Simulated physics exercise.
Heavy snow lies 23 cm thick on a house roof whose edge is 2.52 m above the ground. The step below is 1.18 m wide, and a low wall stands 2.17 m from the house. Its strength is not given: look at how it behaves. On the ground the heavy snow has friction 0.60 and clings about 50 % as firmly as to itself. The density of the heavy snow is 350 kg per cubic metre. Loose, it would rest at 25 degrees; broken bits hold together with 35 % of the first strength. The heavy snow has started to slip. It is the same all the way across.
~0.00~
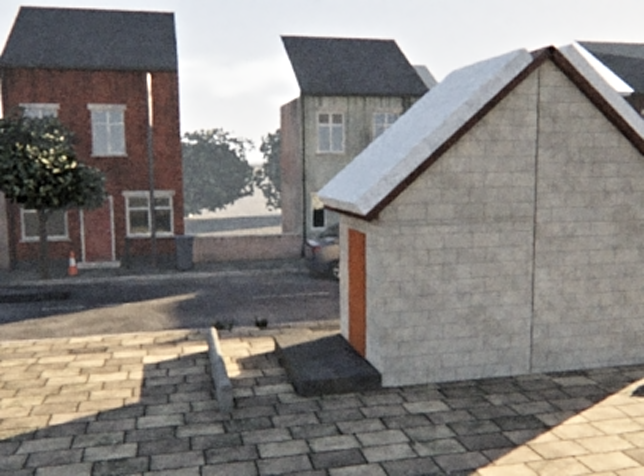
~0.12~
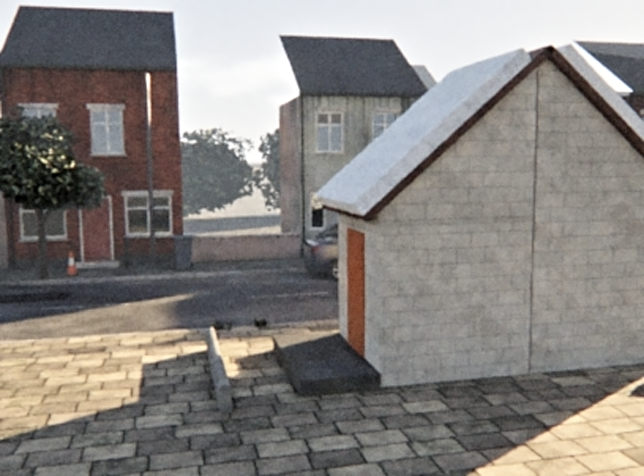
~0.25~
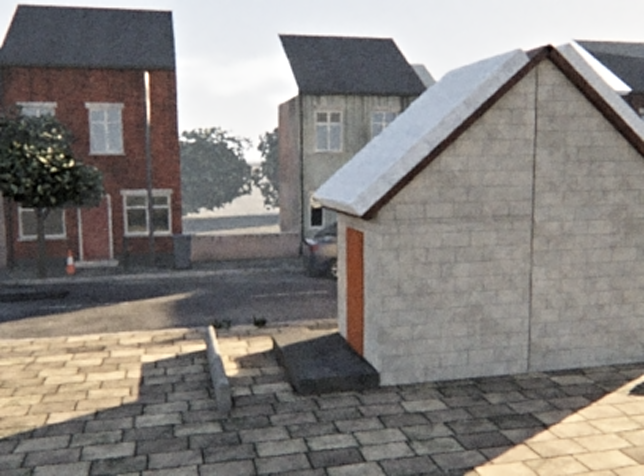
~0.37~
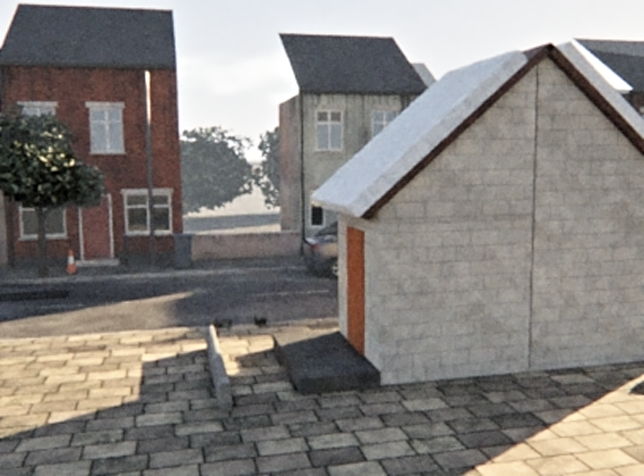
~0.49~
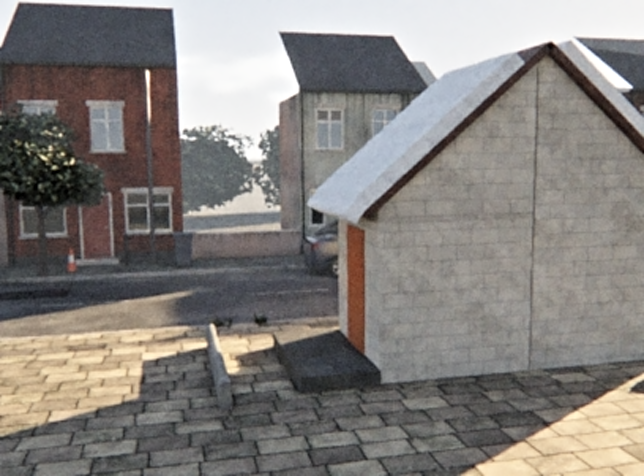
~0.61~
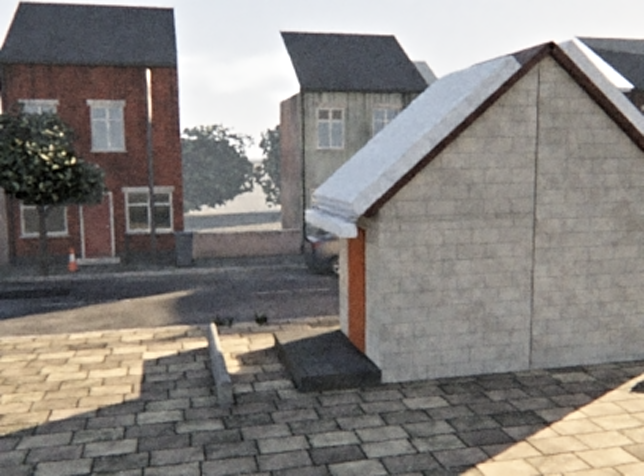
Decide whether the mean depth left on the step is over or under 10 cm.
The mean depth left on the step is over 10 cm.
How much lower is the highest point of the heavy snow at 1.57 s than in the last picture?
Roughly 1.1 m.
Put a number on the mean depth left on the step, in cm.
Some 13 cm.
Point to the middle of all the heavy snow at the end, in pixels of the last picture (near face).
Near (266, 380).
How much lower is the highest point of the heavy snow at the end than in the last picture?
About 4.1 m.
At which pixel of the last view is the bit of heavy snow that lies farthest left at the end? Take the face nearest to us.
Near (123, 409).
After 1.05 s, 84 % of the snow is still up on the roof and 16 % is falling or down.
After 1.57 s, 55 % of the snow is still up on the roof and 45 % is falling or down.
After 2.08 s, 16 % of the snow is still up on the roof and 84 % is falling or down.
After 2.60 s, none of the snow is still up on the roof and all is falling or down.
After 3.40 s, at the end, none of the snow is still up on the roof and the snow on the step is 13 cm deep on average.
